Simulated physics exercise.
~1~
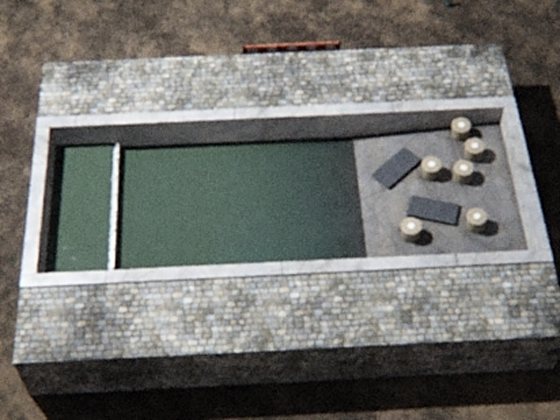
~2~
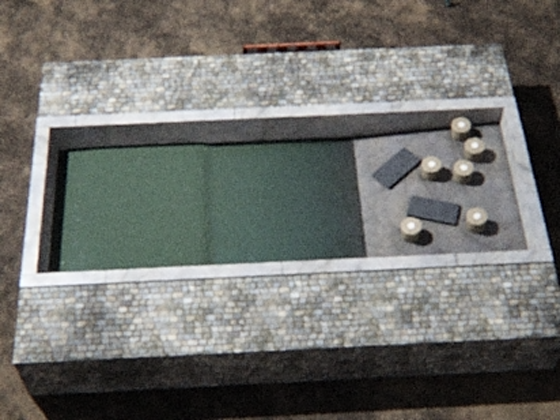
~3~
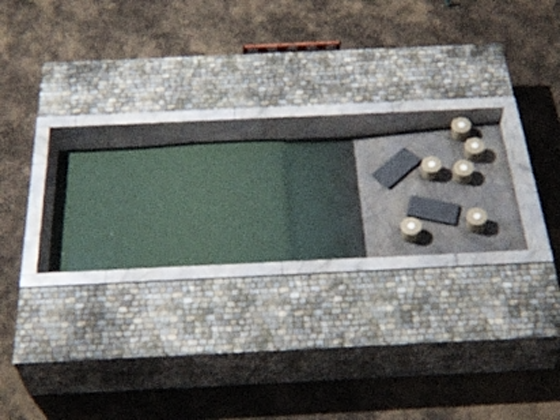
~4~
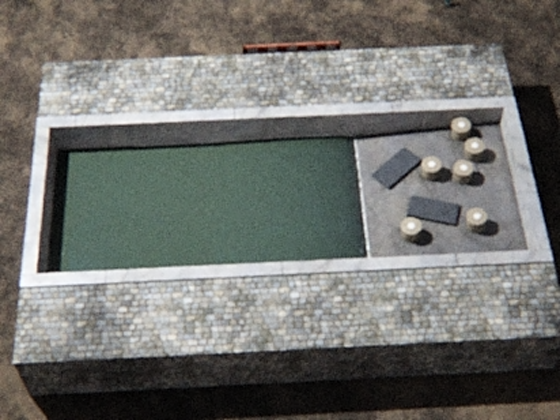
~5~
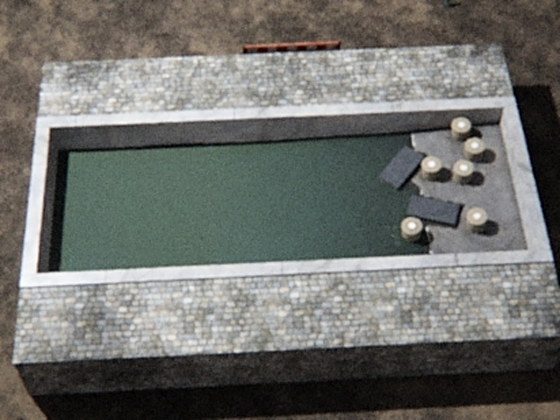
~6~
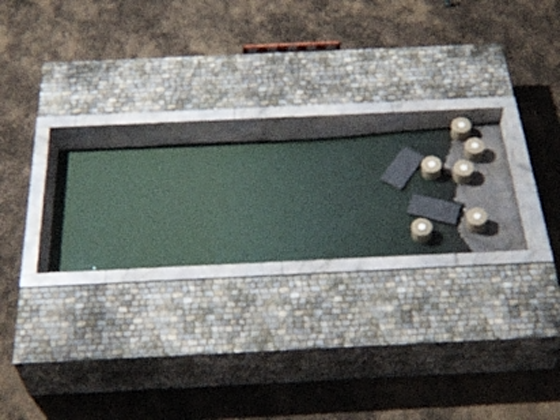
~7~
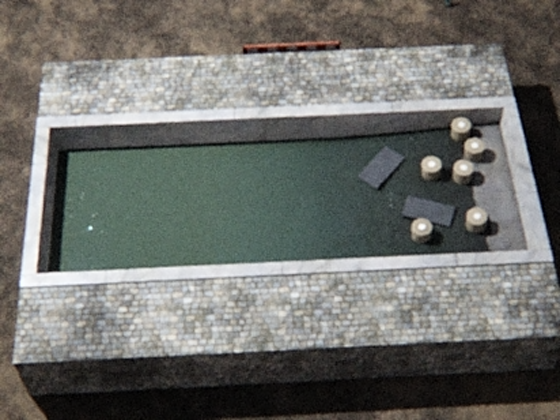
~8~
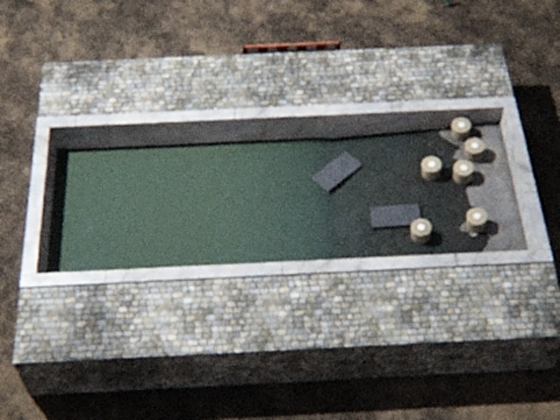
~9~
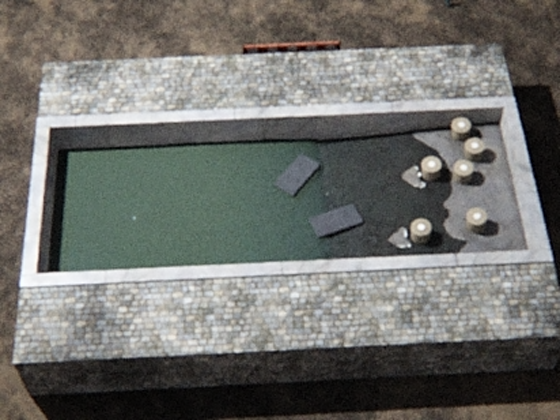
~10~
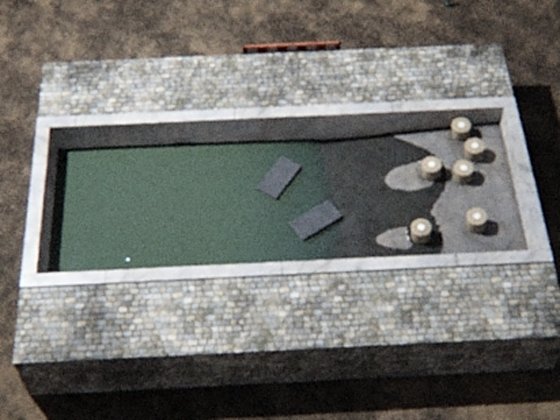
We see a walled basin of green water from above as a white barrier at the left disappears and a wave runs right, washing around pale tubs and two dark slabs on the grey slope; the slabs drift left and end afloat as the water draws back, while the tubs stay upright.
